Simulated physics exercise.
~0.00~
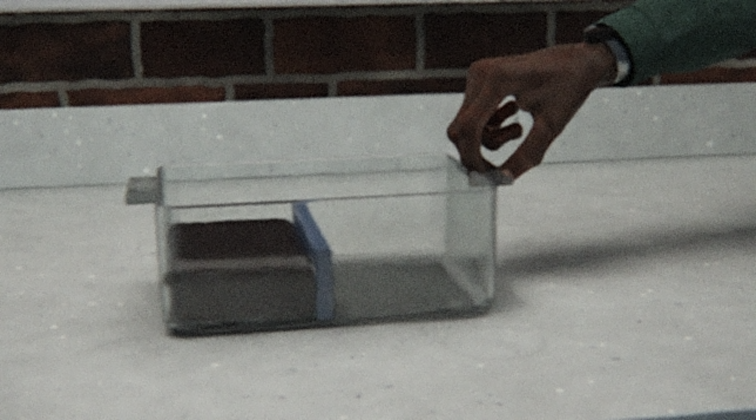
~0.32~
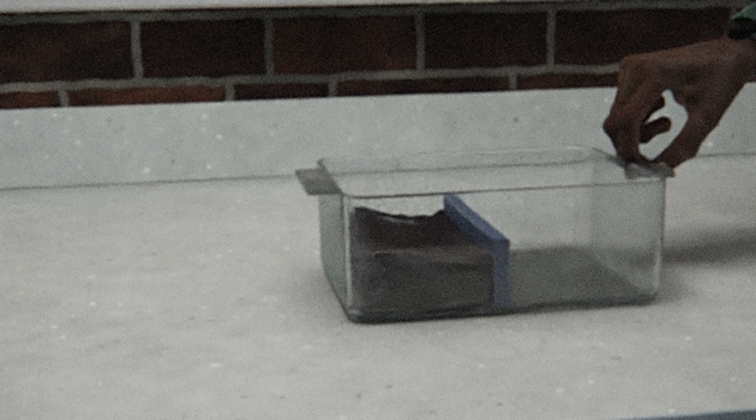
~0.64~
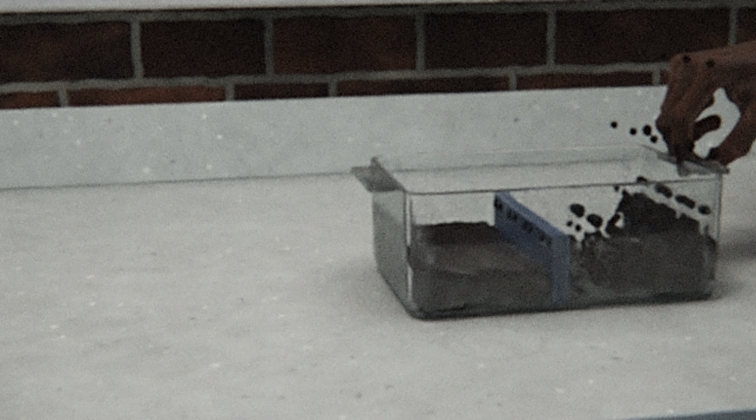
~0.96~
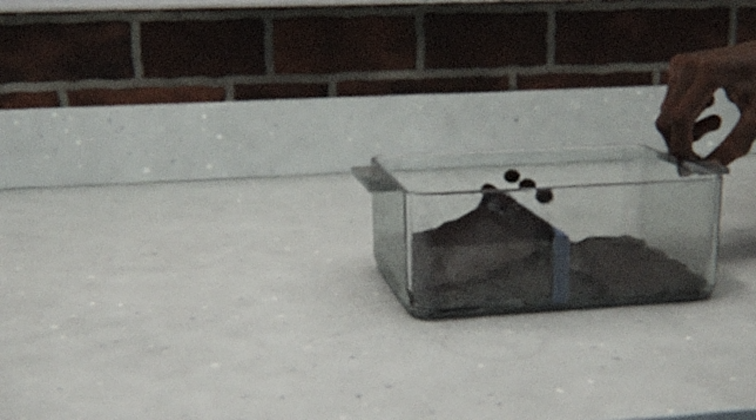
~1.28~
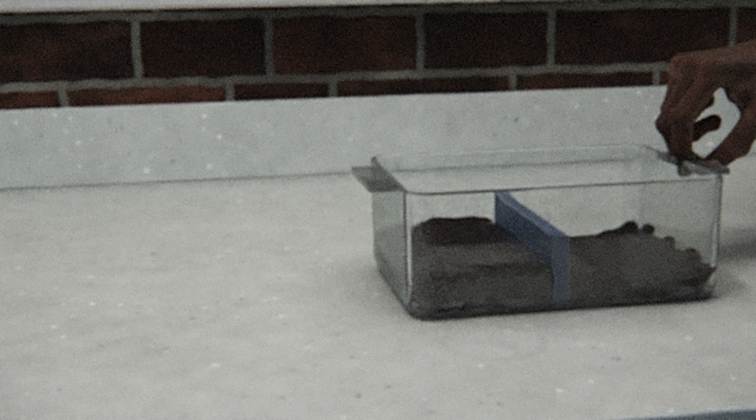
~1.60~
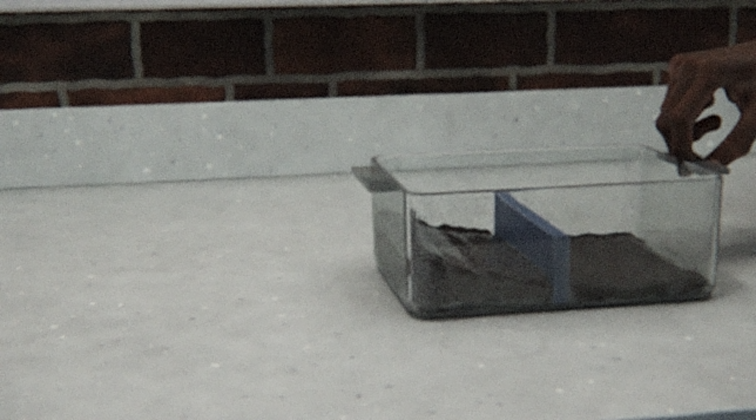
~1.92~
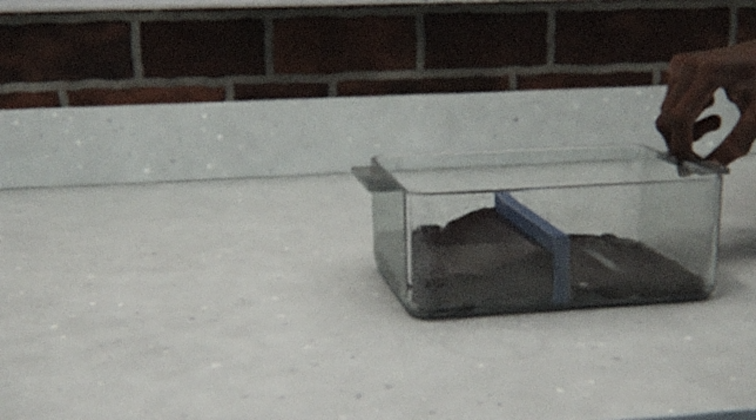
A hand pulls a clear divided box right, and dark liquid sloshes over the blue divider, settling in both sides.
